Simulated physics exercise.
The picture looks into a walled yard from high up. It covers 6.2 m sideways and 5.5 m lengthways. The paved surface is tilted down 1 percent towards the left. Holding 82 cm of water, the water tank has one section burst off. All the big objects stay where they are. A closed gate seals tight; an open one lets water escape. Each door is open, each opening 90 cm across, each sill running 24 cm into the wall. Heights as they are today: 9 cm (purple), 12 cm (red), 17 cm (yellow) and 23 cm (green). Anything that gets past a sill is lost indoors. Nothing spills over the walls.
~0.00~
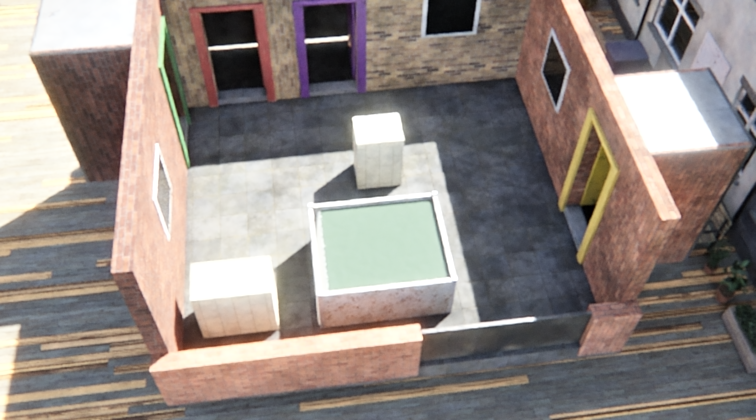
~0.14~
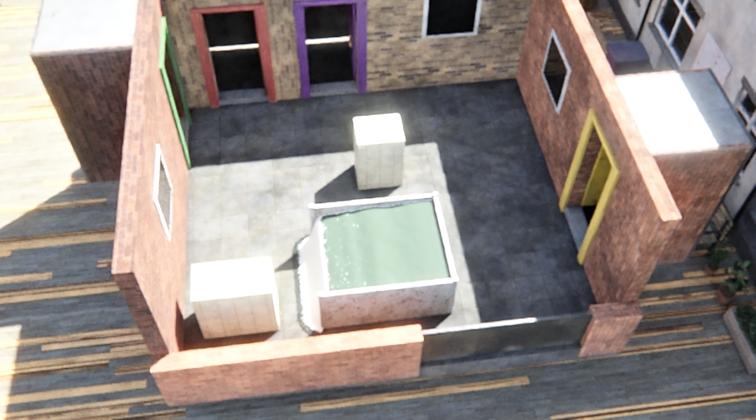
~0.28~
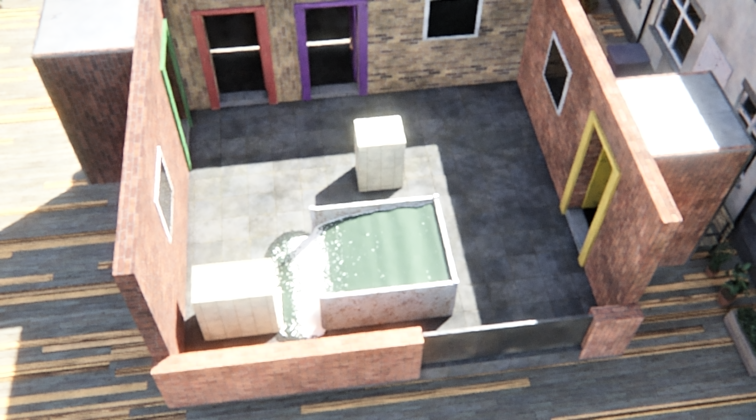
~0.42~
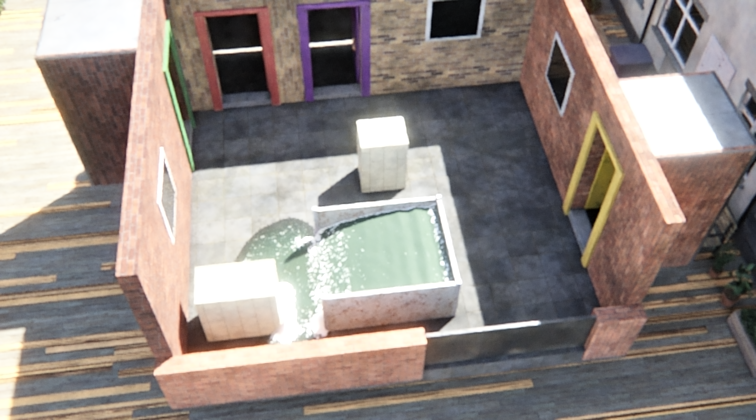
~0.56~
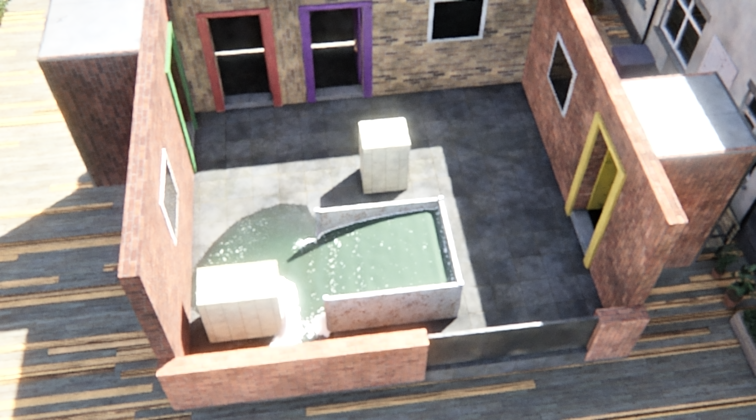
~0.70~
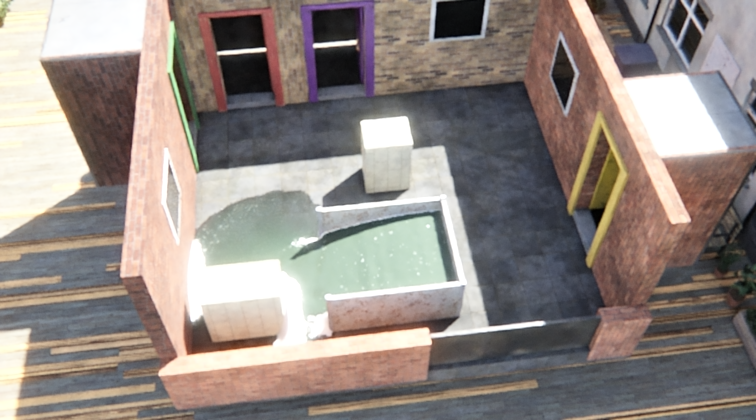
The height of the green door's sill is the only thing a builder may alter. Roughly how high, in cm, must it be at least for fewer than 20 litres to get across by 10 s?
Roughly 14.5 cm is just enough.
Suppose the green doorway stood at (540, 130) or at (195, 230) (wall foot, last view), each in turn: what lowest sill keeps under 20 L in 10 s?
Roughly 8.5 cm, then roughly 28 cm.
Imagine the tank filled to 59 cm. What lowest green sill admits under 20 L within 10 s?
Step height: Approx. 10.5 cm.
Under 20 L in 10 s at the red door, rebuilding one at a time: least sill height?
For red: Close to 23 cm.
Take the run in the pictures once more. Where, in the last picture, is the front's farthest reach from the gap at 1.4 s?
(197, 151).
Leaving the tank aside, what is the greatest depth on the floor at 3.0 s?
Close to 34 centimetres.
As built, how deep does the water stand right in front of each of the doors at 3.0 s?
Centimetres: Purple = 6, red = 27, yellow = 0, green = 11.
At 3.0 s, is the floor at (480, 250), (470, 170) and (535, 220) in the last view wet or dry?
So the three spots come out spared, spared, spared, in that order.
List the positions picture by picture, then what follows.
The first frame shows still water, 82 cm deep, in the water tank at (380, 245); the green door at (176, 102) is dry.
In the second frame, the front is at (303, 315), 0.3 m from the gap at (320, 272); 0.3 m2 of floor is wet, 82 cm left at the back.
In the third frame, the gap is at (320, 275), the front 0.8 m out at a hidden place; the back of the water tank holds 80 cm.
In the fourth frame, the front is at a hidden place, 1.3 m from the gap at (323, 277); 2.2 m2 of floor is wet, 73 cm left at the back.
In the fifth frame, the front is at (196, 301), 2.0 m from the gap at (325, 279); 3.8 m2 of floor is wet, 70 cm left at the back.
In the sixth frame, the front is at (196, 235), 2.1 m from the gap at (328, 278); 4.7 m2 of floor is wet, 68 cm left at the back; 1.6 m in a straight line remain to the green door at (185, 107).
After 1.4 s water covers 25 % of the floor, deepest (48 cm) near (301, 306); 3 cm at the green door, 0 litres in over its 23 cm sill.
After 3.0 s water covers 45 % of the floor, deepest (34 cm) near (198, 115); 11 cm at the green door, 0 litres in over its 23 cm sill.
After 10.0 s water covers 100 % of the floor, deepest (12 cm) near (194, 298); 8 cm at the green door, 1 litre in over its 23 cm sill.
At the green door as built, the water arrived by 1.4 s and peaked near 17 cm at 5.2 s.
With a sill of 12.5 cm, 33 litres would have come in within the 10 s; with 17 cm, 9 litres. So under 20 litres takes about 14.5 cm.
